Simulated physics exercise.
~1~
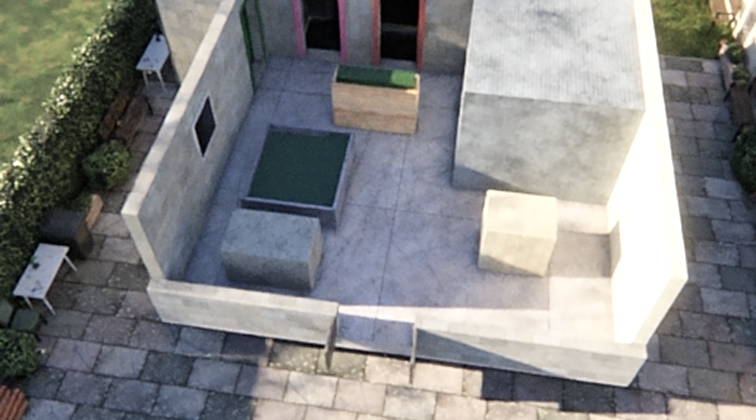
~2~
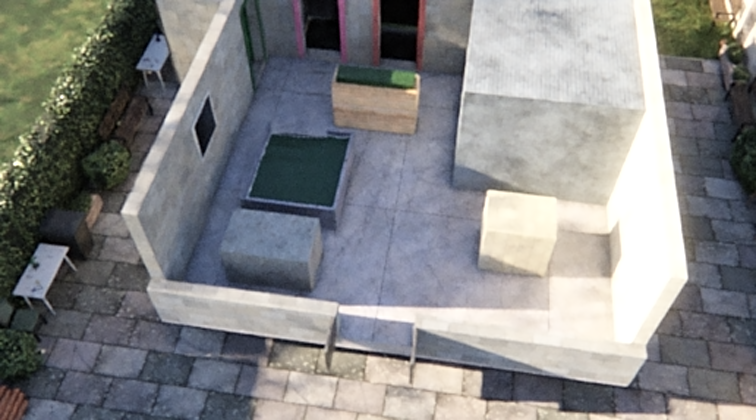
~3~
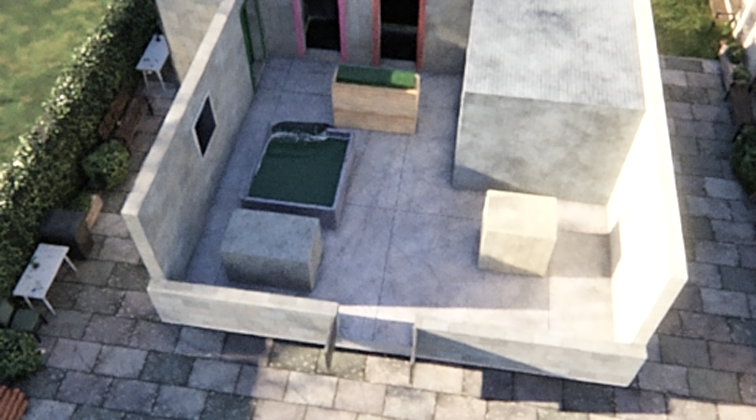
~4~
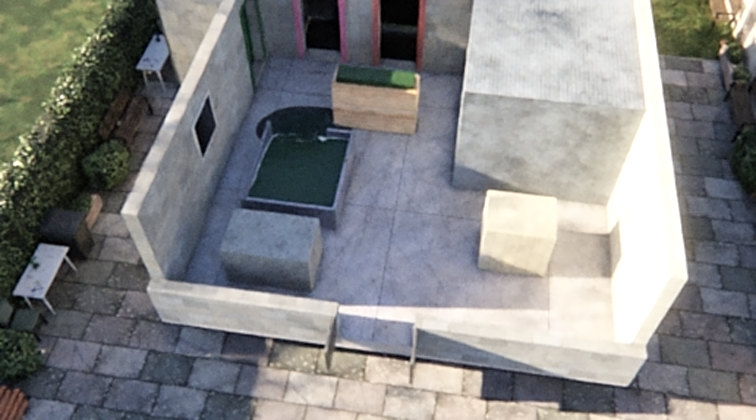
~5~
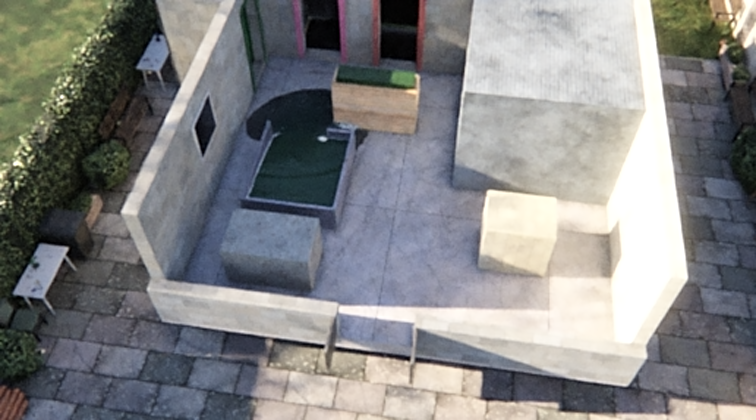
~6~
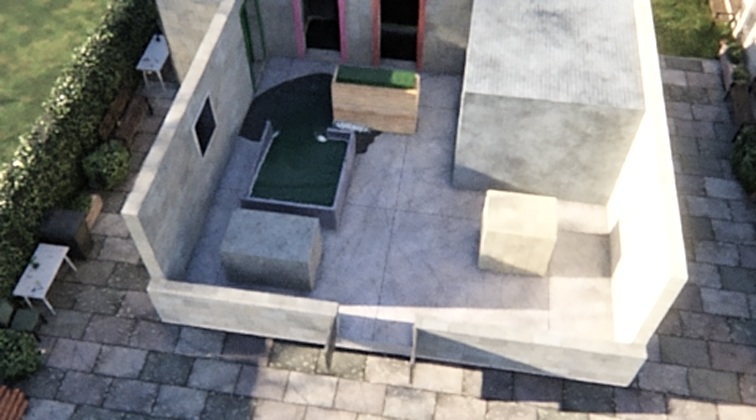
Dark green water pouring from the far side of a low tank and spreading across the paved floor of a walled yard.
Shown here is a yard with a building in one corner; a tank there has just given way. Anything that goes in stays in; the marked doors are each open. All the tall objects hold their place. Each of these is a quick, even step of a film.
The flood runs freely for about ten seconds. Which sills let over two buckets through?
The red door receives more than two buckets. The pink door receives more than two buckets. The green door receives more than two buckets.
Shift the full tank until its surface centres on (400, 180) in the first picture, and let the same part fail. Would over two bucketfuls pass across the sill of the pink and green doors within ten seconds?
Pink: Beneath; green: Beneath.
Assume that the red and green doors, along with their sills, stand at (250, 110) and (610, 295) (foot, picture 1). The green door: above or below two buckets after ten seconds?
Result - green door does not reach it.
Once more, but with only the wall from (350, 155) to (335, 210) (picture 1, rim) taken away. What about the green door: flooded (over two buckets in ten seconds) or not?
In short: Green door falls short.
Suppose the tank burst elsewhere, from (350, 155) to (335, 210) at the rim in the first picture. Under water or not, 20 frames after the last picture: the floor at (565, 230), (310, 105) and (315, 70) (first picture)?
Going through them one by one, I'd say waterlogged, then high and dry, then high and dry.
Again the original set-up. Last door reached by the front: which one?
Last in line is the one in red.
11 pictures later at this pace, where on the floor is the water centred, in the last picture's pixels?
My guess is about (305, 139).
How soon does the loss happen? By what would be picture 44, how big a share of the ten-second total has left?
80 per cent.
A moment on, water covers 20 % of the floor; the red door not reached, the pink door under two buckets in, the green door wet at the sill, nothing in.
Next, water covers 25 % of the floor; the red door wet at the sill, nothing in, the pink door over two buckets in, the green door under two buckets in.
Then, water covers 30 % of the floor; the red door under two buckets in, the pink door far over two buckets in, the green door over two buckets in.
Later, water covers 45 % of the floor; the red door over two buckets in, the pink door far over two buckets in, the green door over two buckets in.
In the end, water covers 75 % of the floor; the red door over two buckets in, the pink door far over two buckets in, the green door over two buckets in.
